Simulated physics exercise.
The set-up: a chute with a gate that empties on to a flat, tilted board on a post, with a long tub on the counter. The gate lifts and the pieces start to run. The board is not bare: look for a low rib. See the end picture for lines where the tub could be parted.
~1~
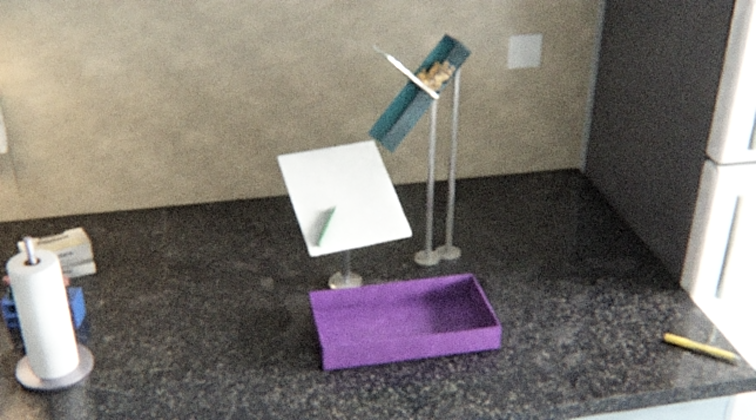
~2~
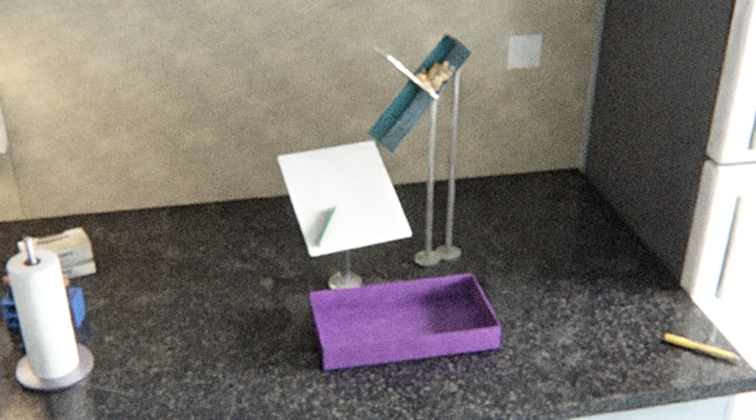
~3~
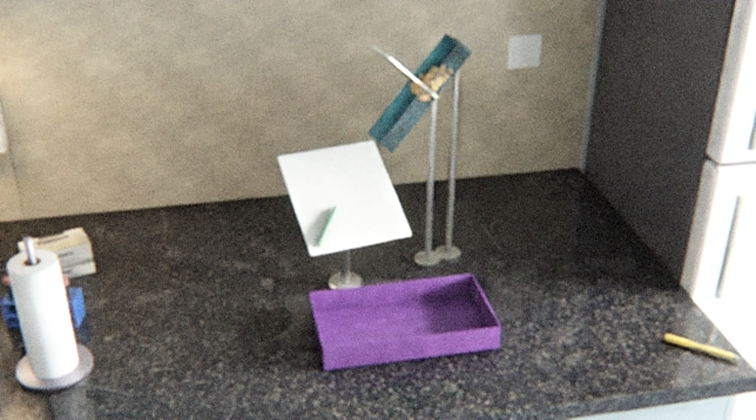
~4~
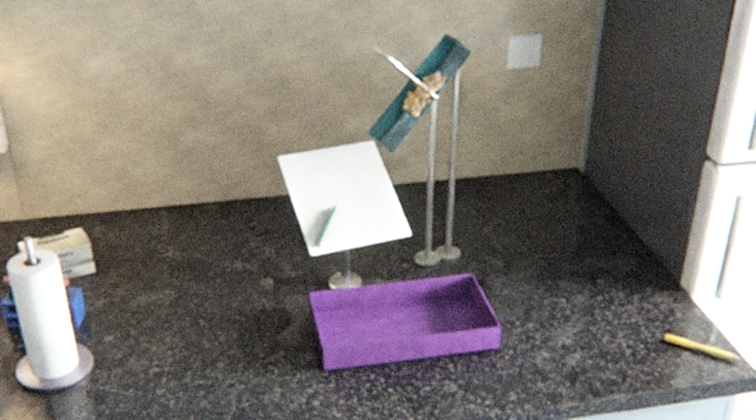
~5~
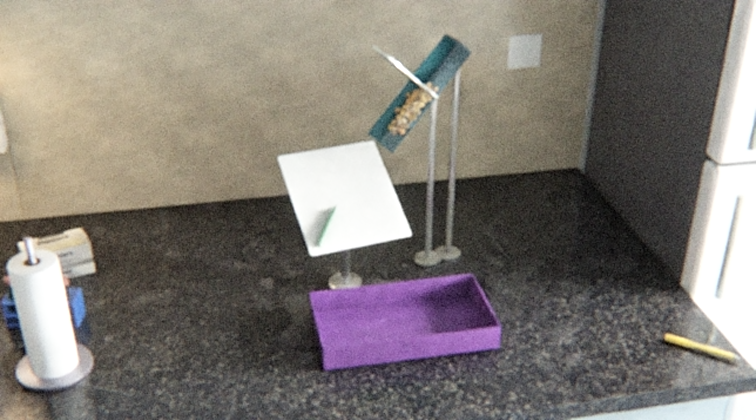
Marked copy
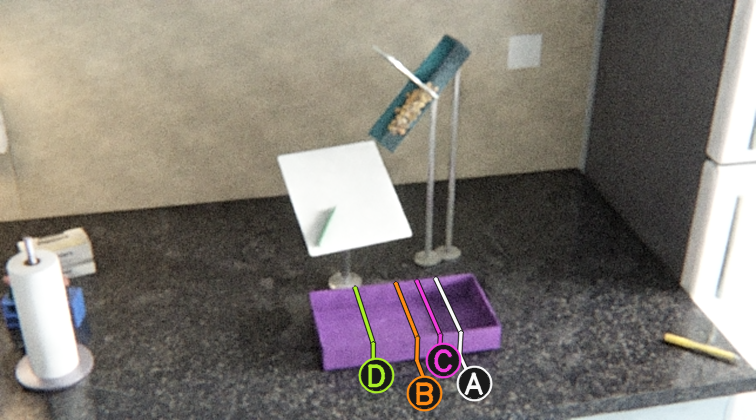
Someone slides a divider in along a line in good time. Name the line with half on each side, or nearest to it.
D works best here.
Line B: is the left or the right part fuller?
More lands on the left.
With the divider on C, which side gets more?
The left side.
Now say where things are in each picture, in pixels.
The first picture shows load behind the gate near (432, 80), dried chickpeas; lip of the chute near (386, 148), sloping fairly steeply.
The second picture shows middle of the board near (344, 195), tilted fairly steeply; middle of its low edge near (362, 244); of its high edge near (327, 149).
The third picture shows front corners of the tub near (324, 348) and (500, 326), empty; front of the load near (422, 98).
The fourth picture shows middle of the load near (424, 94); its front near (408, 110), close to a third of the way to the lip; rib from (336, 205) to (320, 243).
The fifth picture shows middle of the load near (416, 105); its front near (395, 133), the bulk of the way to the lip.
On the marked copy, line A crosses the front rim at (460, 331); line B crosses the front rim at (417, 337); line C crosses the front rim at (440, 334); line D crosses the front rim at (373, 342).
With A, of what is caught, the whole lot on the left of the divider, none at all on the right.
With B, of what is caught, all but a few on the left of the divider, a small share on the right.
With C, of what is caught, all but a few on the left of the divider, only a few on the right.
With D, of what is caught, close to two thirds on the left of the divider, close to a third on the right.
